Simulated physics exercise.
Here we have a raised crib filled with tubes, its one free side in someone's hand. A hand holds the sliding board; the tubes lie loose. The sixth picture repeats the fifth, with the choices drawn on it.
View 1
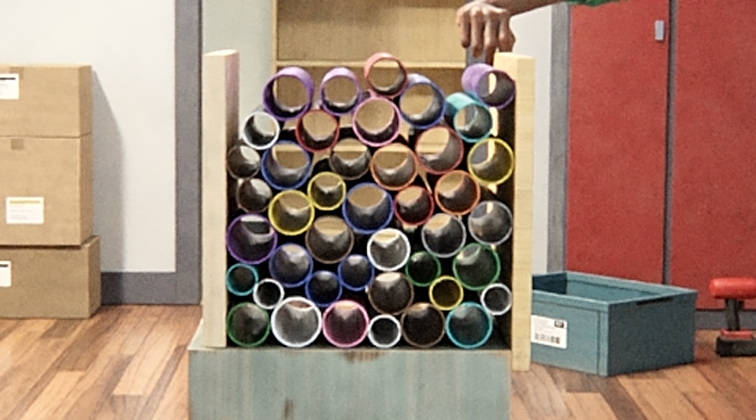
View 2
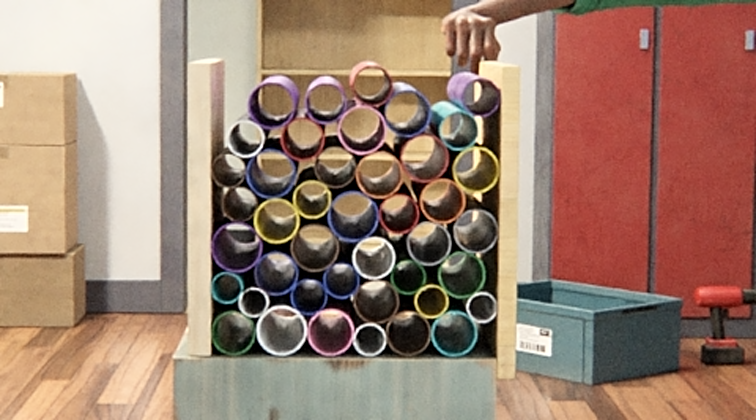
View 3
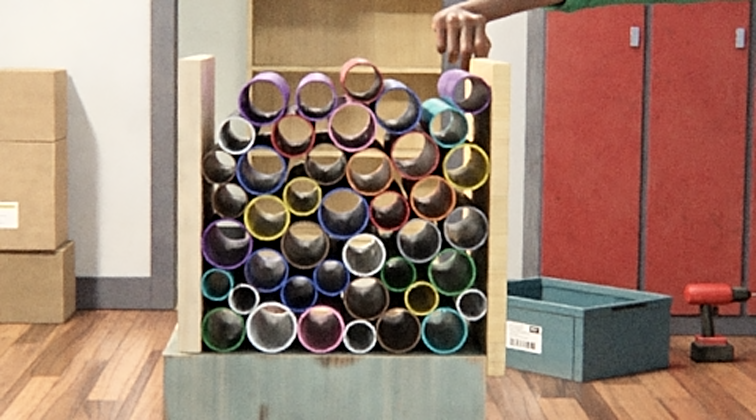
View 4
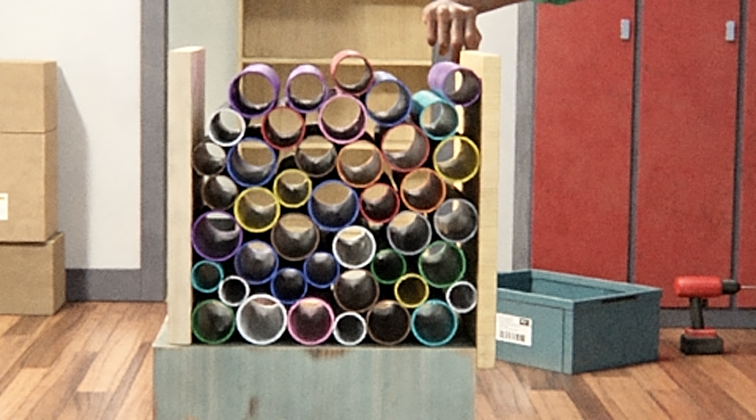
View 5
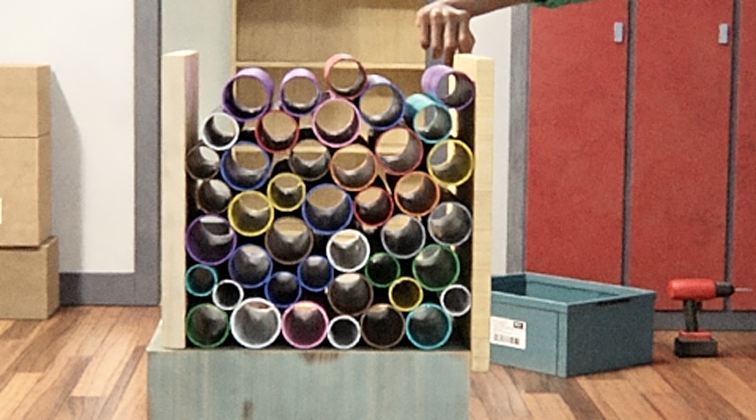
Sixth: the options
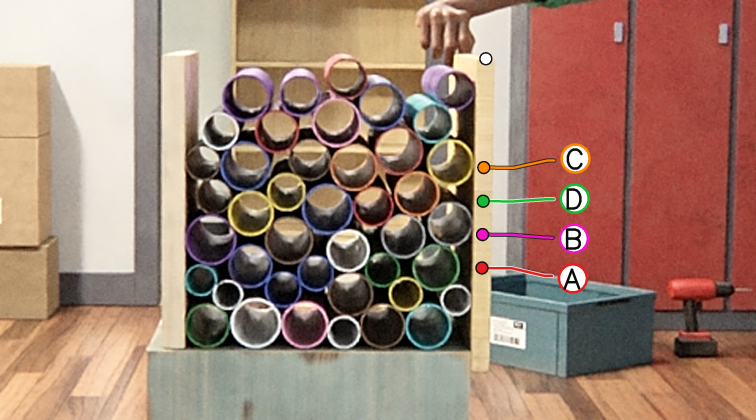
A tall stack of loose tubes with rims of purple, red, blue, yellow, green, white and turquoise fills a wooden crib on a pale blue-green base, seen from the front in a wood-floored room. Cardboard boxes stand left; red lockers, a teal bin and a red drill sit right. A hand grips the right board's top, barely moving, while the camera wavers slightly and the tubes stay put.
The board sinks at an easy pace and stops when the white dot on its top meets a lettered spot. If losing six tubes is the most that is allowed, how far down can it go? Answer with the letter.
Down to B.
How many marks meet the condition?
Three of them.
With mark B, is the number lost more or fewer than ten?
It loses fewer than ten.
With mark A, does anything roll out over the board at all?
Yes.
On the copy, A at (482, 268); B at (483, 234); C at (484, 168); D at (483, 201); the white dot at (486, 59).
On B. First, top of the board (474, 134).
Then, top of the board (473, 220).
Finally, top of the board (472, 234), two out over the board.
By contrast, A more than six out over the board; C one out over the board; D two out over the board.
